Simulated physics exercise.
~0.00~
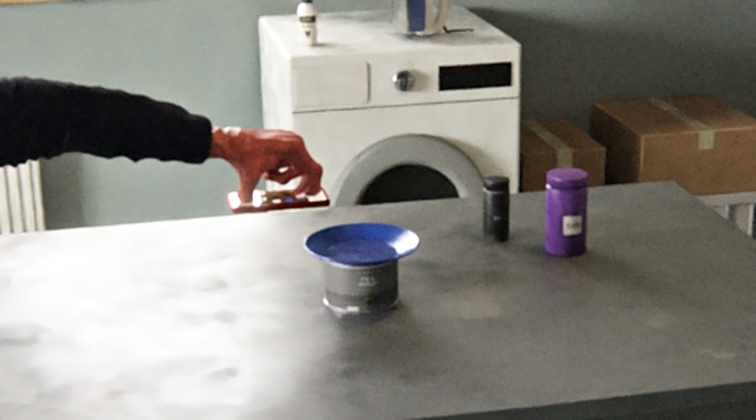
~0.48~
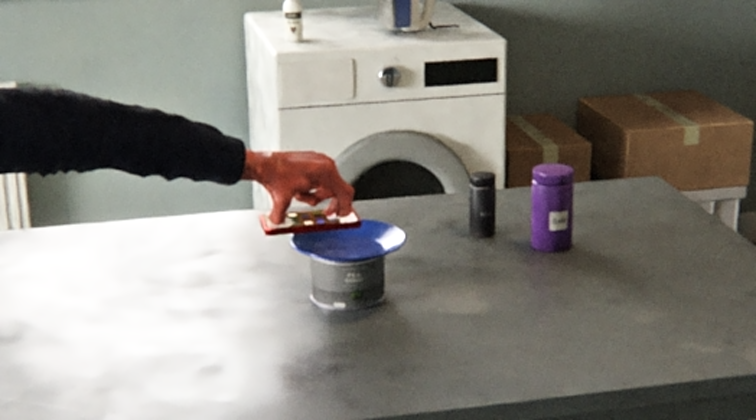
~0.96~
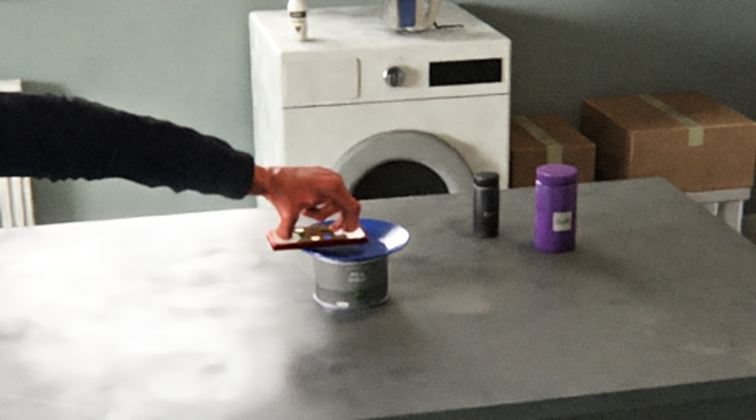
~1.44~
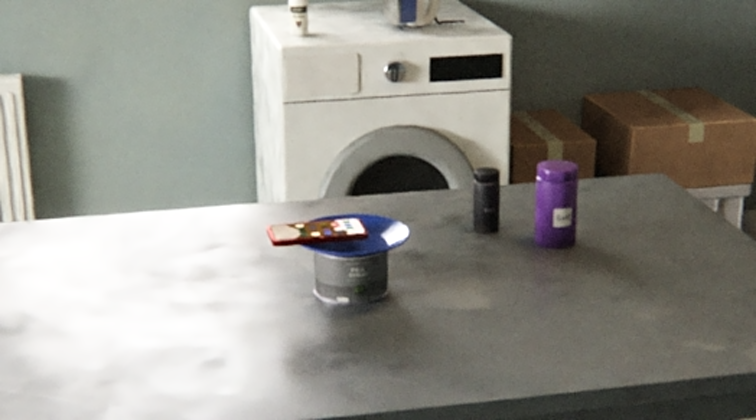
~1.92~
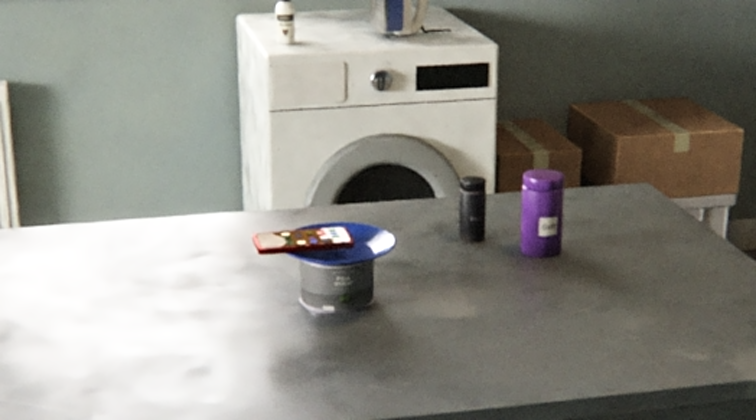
A hand in a dark sleeve reaches in from the left over a grey table, seen from slightly above by a gently swaying camera, with a white washing machine and cardboard boxes behind. A blue plate sits on a grey tub near the middle, while a small black shaker and a purple jar stand to the right. The hand carries a red phone rightward to the plate, then lowers it onto the plate's left side. It lets go and withdraws. The phone stays put, jutting past the left rim, and the pile remains balanced.
